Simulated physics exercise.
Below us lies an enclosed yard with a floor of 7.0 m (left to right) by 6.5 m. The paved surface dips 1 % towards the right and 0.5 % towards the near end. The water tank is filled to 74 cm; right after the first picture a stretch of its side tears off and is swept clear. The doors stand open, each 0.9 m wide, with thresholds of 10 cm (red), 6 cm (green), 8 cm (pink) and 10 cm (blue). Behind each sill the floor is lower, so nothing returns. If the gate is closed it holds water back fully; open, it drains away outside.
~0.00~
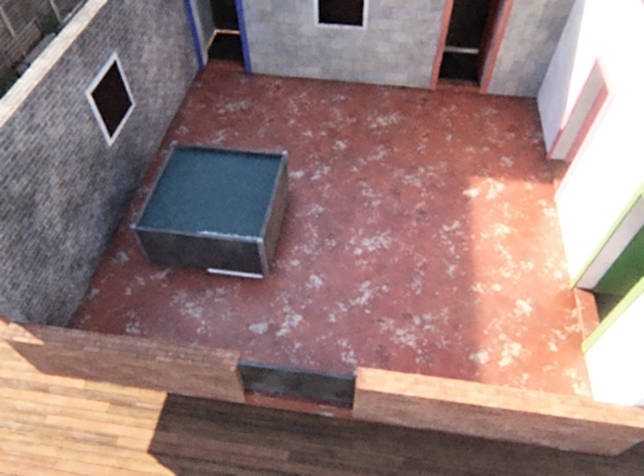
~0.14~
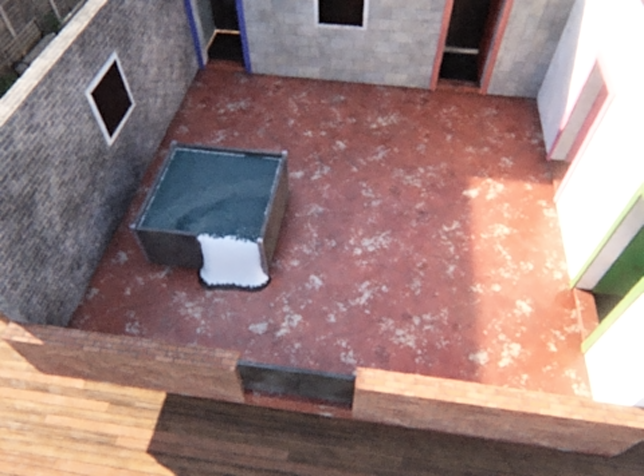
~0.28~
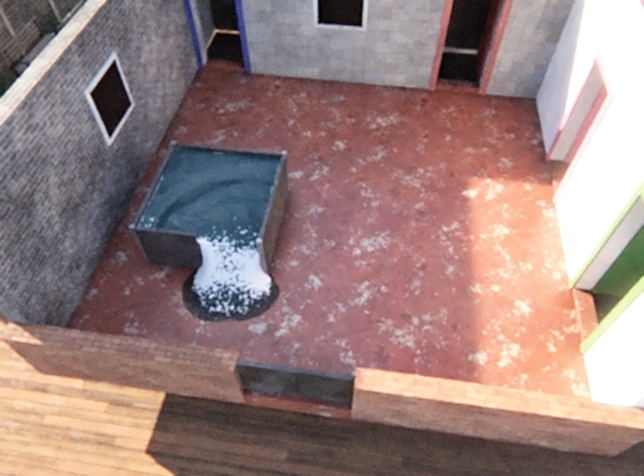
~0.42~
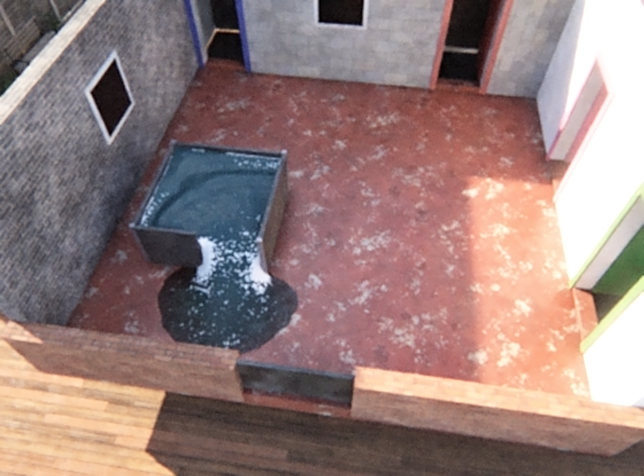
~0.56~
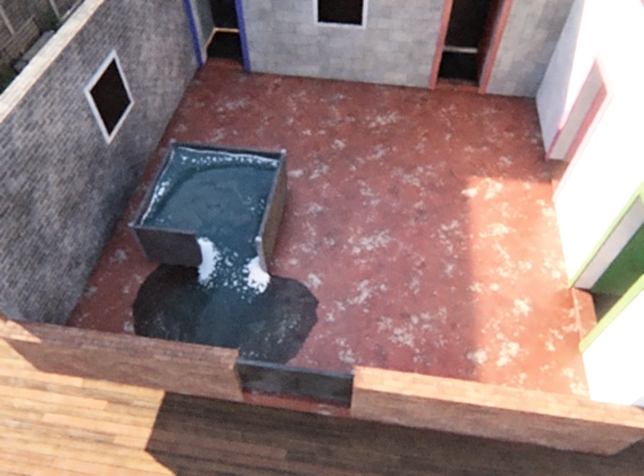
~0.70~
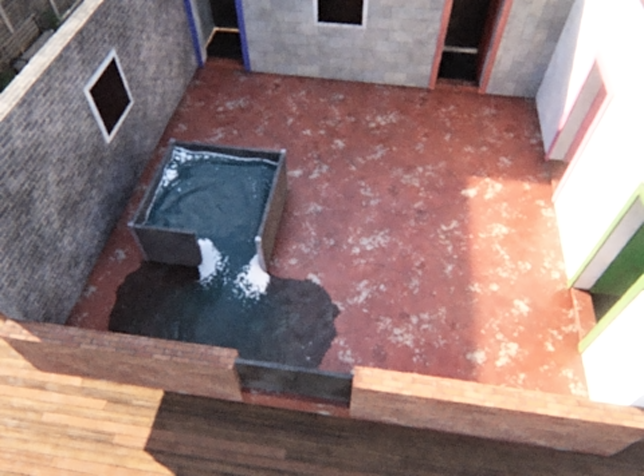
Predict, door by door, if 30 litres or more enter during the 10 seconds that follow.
Within that time: At the red door it keeps below the limit; at the green door it exceeds the limit; at the pink door it stays under the limit; at the blue door it keeps below the limit.
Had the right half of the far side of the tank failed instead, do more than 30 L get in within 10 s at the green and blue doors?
Against that limit: Green not over, blue past it.
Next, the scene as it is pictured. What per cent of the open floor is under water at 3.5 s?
Some 40 per cent of it.
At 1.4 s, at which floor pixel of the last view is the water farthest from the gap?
Near (461, 406).
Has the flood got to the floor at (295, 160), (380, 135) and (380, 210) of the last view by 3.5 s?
In turn: Dry, not reached, dry.
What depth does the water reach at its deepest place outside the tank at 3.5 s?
Up to some 25 cm.
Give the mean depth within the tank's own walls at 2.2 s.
Some 37 cm.
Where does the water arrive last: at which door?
It is the red one.
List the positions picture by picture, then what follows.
Still water, 74 cm deep, in the water tank at (215, 192), in the first picture.
Water pours out at (233, 260) and has run 0.5 m, to (203, 278); typically 10 cm deep outside, 74 cm at the water tank's back, in the second picture.
The front is at (195, 310), 0.8 m from the gap at (233, 261); 0.8 m2 of floor is under water; 74 cm left at the back of the water tank, in the third picture.
Water pours out at (233, 261) and has run 1.4 m, to a hidden place; typically 7 cm deep outside, 71 cm at the water tank's back, in the fourth picture.
Water pours out at (232, 260) and has run 1.8 m, to a hidden place; typically 6 cm deep outside, 64 cm at the water tank's back, in the fifth picture.
The front is at a hidden place, 2.0 m from the gap at (232, 259); 3.8 m2 of floor is under water; 63 cm left at the back of the water tank, in the sixth picture.
After 1.4 s water covers 15 % of the floor and is deepest (44 cm) near (210, 369); red door not reached, green door not reached, pink door not reached, blue door not reached.
After 2.2 s water covers 25 % of the floor and is deepest (36 cm) near (67, 348); red door not reached, green door not reached, pink door not reached, blue door not reached.
After 3.5 s water covers 40 % of the floor and is deepest (25 cm) near (214, 356); red door not reached, green door 16 cm at the sill, 36 L in, pink door not reached, blue door not reached.
After 6.0 s water covers 65 % of the floor and is deepest (16 cm) near (210, 369); red door not reached, green door 13 cm at the sill, 107 L in, pink door 5 cm at the sill, 0 L in, blue door 11 cm at the sill, 8 L in.
After 10.0 s water covers 85 % of the floor and is deepest (10 cm) near (595, 425); red door 8 cm at the sill, 0 L in, green door 9 cm at the sill, 150 L in, pink door 4 cm at the sill, 0 L in, blue door 4 cm at the sill, 9 L in.
